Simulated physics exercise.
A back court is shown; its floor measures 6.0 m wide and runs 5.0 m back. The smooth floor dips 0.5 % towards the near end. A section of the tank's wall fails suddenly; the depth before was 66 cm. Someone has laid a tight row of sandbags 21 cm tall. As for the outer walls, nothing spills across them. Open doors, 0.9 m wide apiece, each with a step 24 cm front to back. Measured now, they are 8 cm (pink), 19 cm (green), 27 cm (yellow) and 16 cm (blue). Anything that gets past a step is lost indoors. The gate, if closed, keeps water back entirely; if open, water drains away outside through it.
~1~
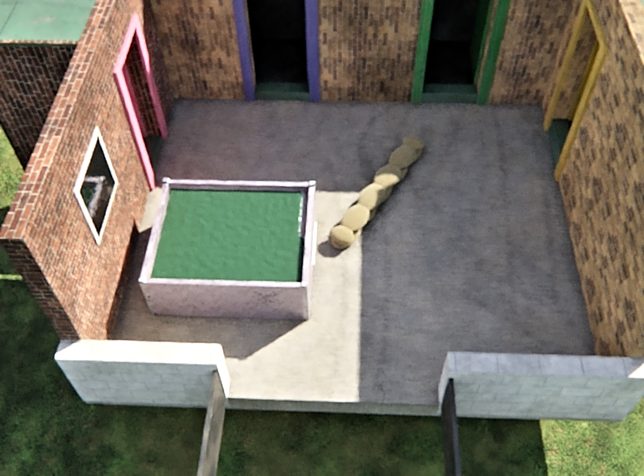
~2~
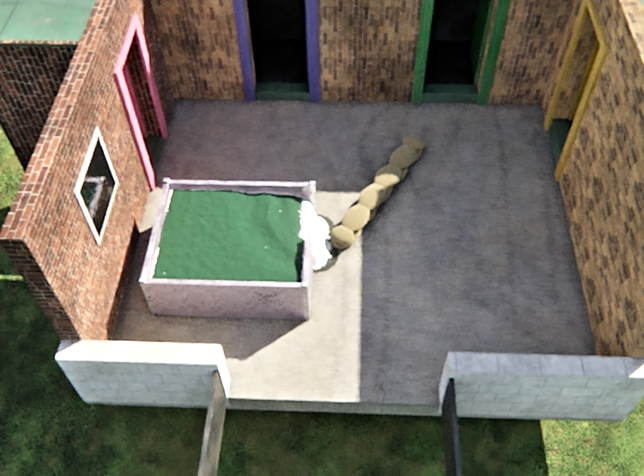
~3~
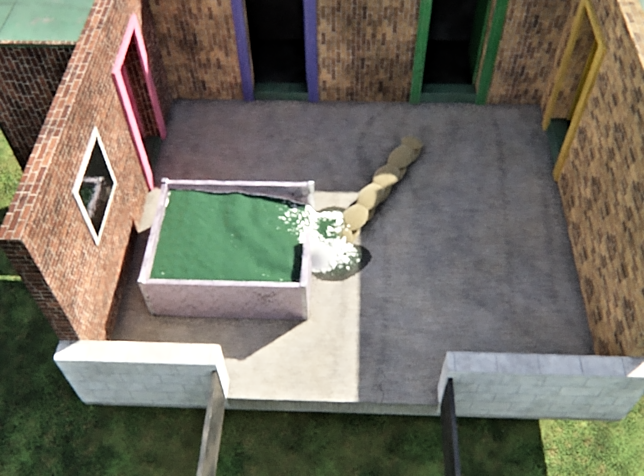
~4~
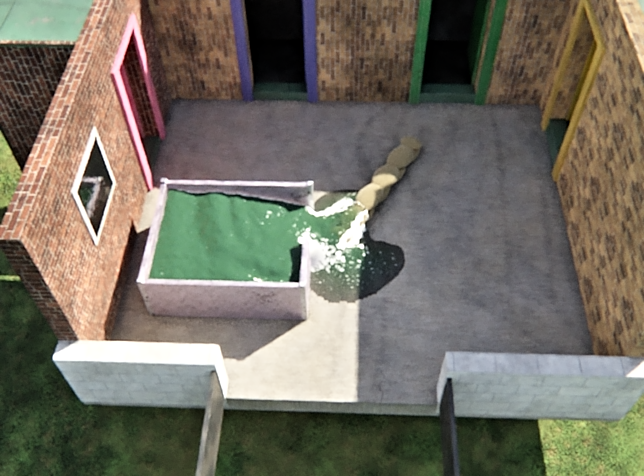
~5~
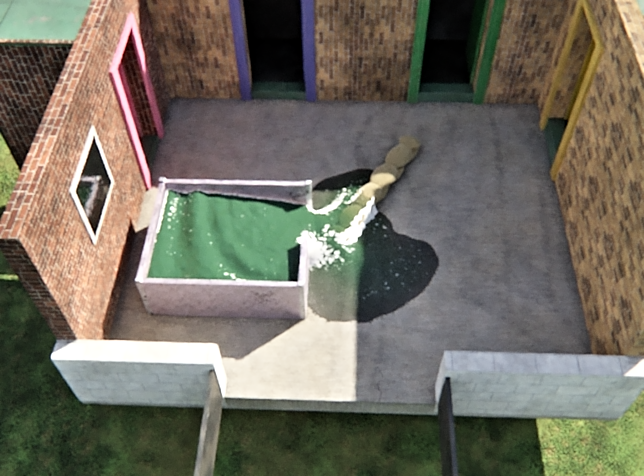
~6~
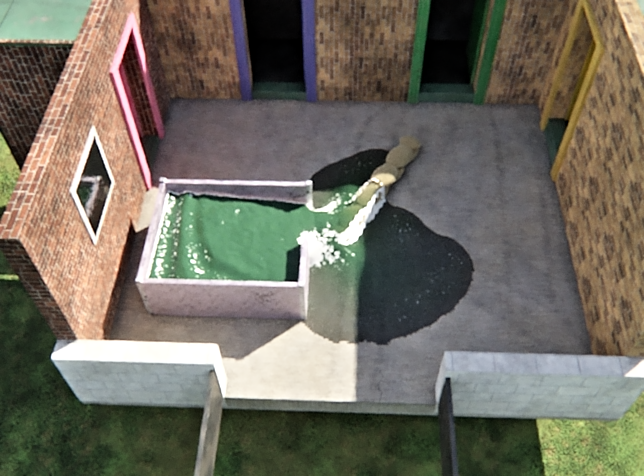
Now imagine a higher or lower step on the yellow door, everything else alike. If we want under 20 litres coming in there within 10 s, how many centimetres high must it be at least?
About 7 centimetres.
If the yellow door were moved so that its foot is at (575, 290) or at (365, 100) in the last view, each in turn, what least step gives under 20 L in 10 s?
Roughly 9.0 cm for the first and 15 cm for the second.
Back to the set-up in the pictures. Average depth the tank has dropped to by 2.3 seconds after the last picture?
Around 31 cm on average.
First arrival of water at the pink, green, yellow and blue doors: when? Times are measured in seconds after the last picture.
Times: Pink 3.2 s, green 1.0 s, yellow 1.6 s, blue 1.2 s.
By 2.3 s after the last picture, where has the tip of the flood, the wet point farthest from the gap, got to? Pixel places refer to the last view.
Near (537, 109).
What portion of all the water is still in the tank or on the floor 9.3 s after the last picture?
Around 84 in a hundred parts remain.
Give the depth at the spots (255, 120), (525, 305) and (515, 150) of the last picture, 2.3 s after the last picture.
Close to 4, 5 and 4 cm, one after the other.
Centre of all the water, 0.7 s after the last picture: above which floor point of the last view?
The water is centred near (281, 254).
Then, 0.7 s after the last picture water covers 40 % of the floor, deepest (42 cm) near (317, 238); it has not reached the yellow door.
Then, 2.3 s after the last picture water covers 60 % of the floor, deepest (30 cm) near (317, 238); 6 cm at the yellow door, 0 litres in over its 27 cm step.
Then, 9.3 s after the last picture water covers 90 % of the floor, deepest (10 cm) near (317, 238); 5 cm at the yellow door, 0 litres in over its 27 cm step.
At the yellow door as built, the water peaked near 11 cm, 3.3 s after the last picture.
With a step of 6.5 cm, 27 litres would have come in within the 10 s; with 8.5 cm, 8 litres. So under 20 litres takes about 7 cm.
